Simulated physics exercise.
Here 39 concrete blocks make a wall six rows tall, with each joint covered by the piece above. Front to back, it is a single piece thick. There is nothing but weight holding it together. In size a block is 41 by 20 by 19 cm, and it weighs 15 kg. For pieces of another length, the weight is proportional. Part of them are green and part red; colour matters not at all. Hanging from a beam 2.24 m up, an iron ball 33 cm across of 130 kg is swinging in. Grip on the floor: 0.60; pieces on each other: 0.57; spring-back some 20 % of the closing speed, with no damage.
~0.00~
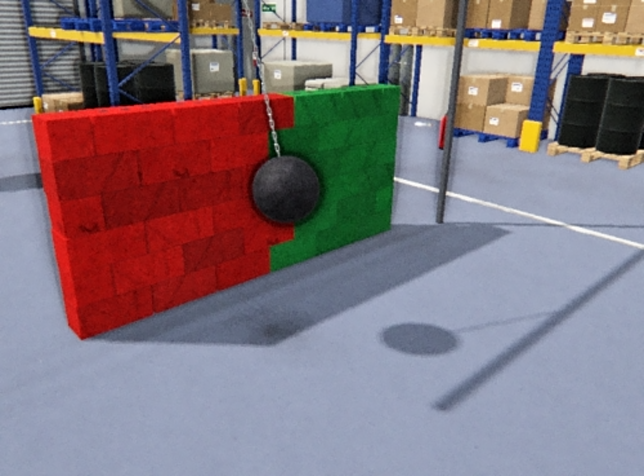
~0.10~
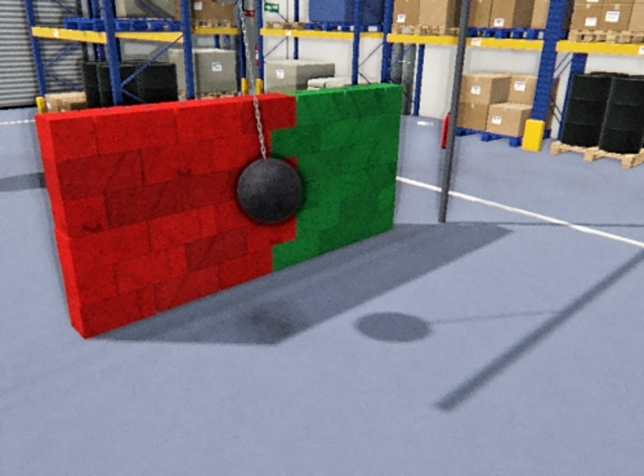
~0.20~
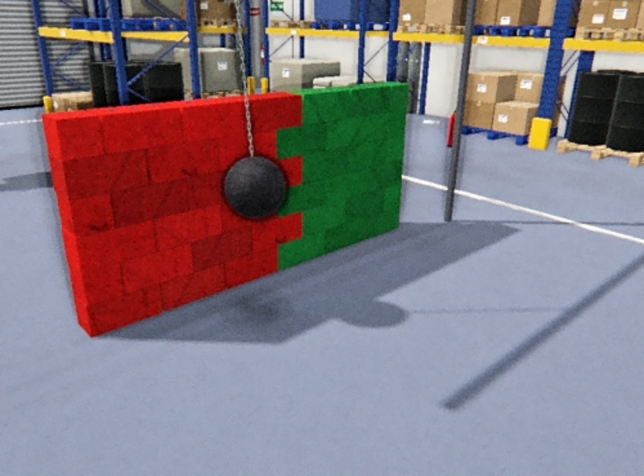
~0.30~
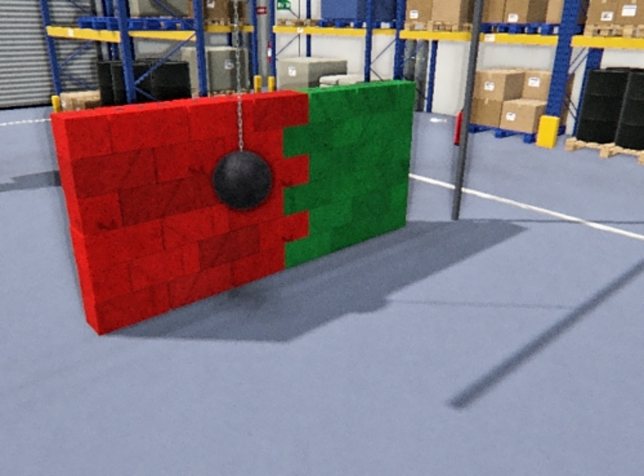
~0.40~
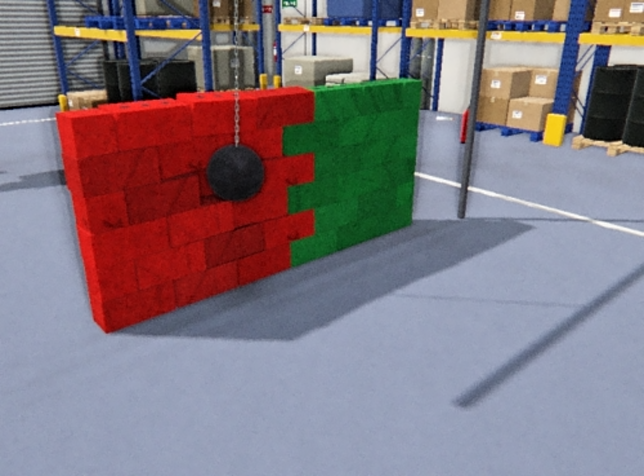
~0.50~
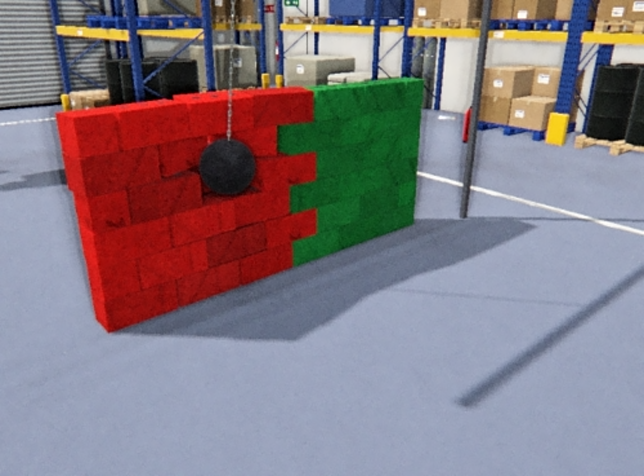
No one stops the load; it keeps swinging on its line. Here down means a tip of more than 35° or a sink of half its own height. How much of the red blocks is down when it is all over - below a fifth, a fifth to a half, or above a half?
Down at the finish: A fifth to a half.
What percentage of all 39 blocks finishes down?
Something near 15 percent.
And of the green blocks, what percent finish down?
0 percent of the green ones.
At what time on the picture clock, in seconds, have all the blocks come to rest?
At roughly 2.5 seconds.
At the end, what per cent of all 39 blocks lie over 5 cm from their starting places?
Share: 15 in a hundred.
By 0.64 s, line 14° past plumb; 1 of the 21 red blocks down (1 of 39 in all colours); top red block tilted 8°.
By 0.88 s, line 16° past plumb; 5 of the 21 red blocks down (5 of 39 in all colours); top red block tilted 42°.
By 1.14 s, line 12° past plumb; 6 of the 21 red blocks down (6 of 39 in all colours); top red block tilted 70°, 60 cm lower.
By 1.54 s, line 3° before plumb; 6 of the 21 red blocks down (6 of 39 in all colours); top red block upside down.
When it is over (2.9 s), line 8° past plumb; 6 of the 21 red blocks down (6 of 39 in all colours); top red block upside down; top green block unmoved. That is 29 per cent. In pixels of the last frame, middles, top red block near (291, 212), top green block near (376, 96).
